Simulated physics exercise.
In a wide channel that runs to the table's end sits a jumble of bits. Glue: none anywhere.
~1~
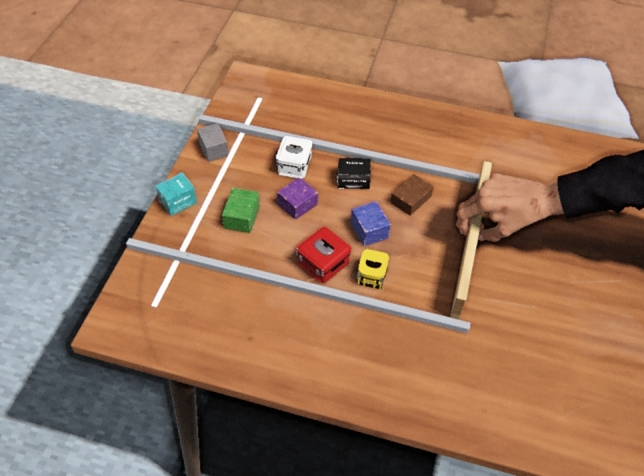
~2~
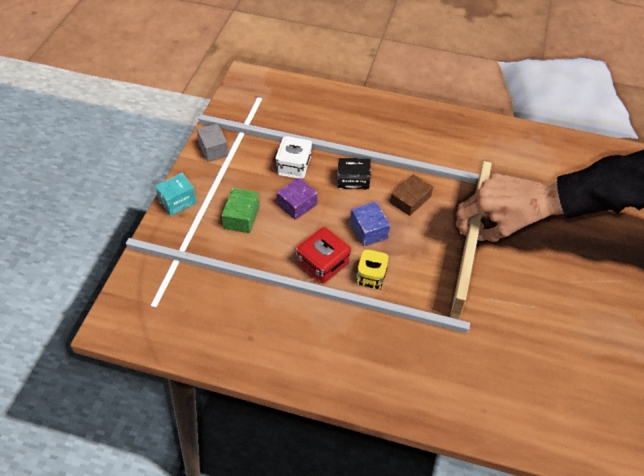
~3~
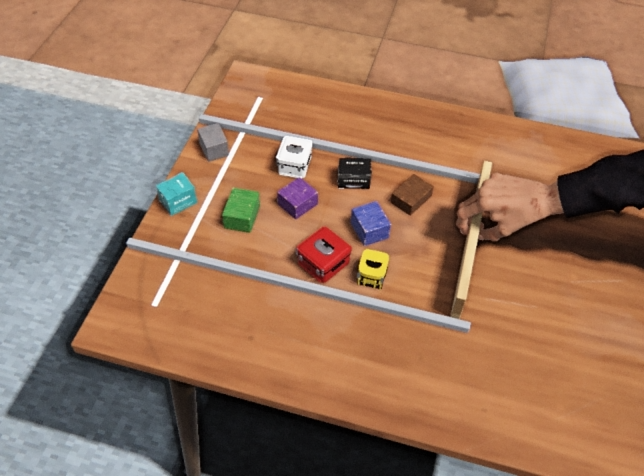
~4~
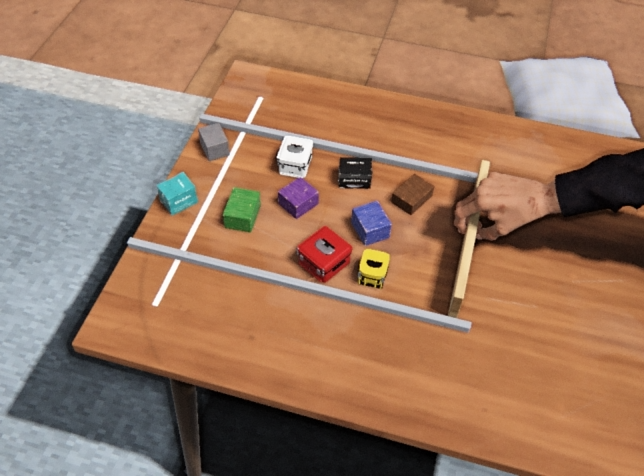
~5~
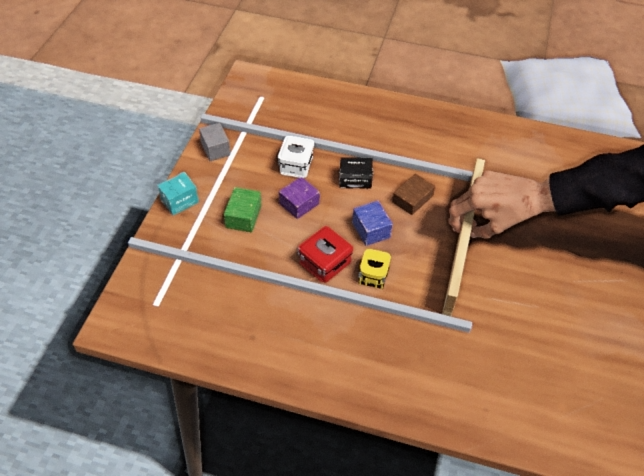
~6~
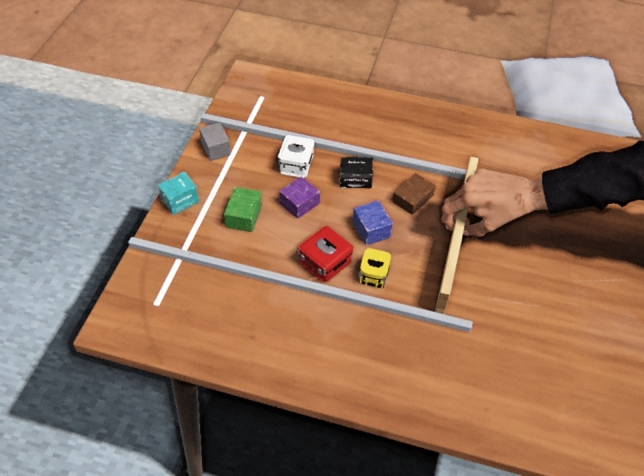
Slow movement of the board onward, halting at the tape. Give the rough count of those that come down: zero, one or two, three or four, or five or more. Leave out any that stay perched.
Pieces going over the end will number three or four.
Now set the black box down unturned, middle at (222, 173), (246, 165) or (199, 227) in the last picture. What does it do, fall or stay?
Try one it goes off the edge; try two it goes off the edge; try three it goes off the edge.
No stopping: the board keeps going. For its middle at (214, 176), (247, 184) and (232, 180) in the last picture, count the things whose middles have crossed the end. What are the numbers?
In order of the places given, that's 4, 2 and 4.
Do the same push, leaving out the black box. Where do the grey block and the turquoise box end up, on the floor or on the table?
So the grey block goes off the edge and the turquoise box goes off the edge.
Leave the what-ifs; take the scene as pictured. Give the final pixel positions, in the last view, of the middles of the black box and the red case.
The first ends close to (195, 136), the second close to (150, 215).
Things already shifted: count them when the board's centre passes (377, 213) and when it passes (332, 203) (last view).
5, then 7.
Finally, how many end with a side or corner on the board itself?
That comes to 3.
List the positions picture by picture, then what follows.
The first frame shows turquoise box (177, 195); grey block (213, 142); green block (241, 210); board (472, 237); tape (213, 190).
The second frame shows grey block (213, 143); board (472, 237).
The third frame shows green block (242, 210); red case (324, 255).
The fourth frame shows turquoise box (177, 194); blue block (371, 223).
The fifth frame shows grey block (215, 142); yellow case (375, 269).
The sixth frame shows turquoise box (179, 193); grey block (215, 142); green block (243, 209); board (458, 232); tape (216, 189).
A little later, none off yet; turquoise box at rest near (179, 193); grey block at rest near (215, 142); green block at rest near (243, 209).
Next, none off yet; turquoise box at rest near (178, 193); grey block shifted a little near (205, 138); green block shifted about its own width near (210, 200).
When it is over, the number that fall off is three or four; down, white case, green block, grey block and turquoise box.
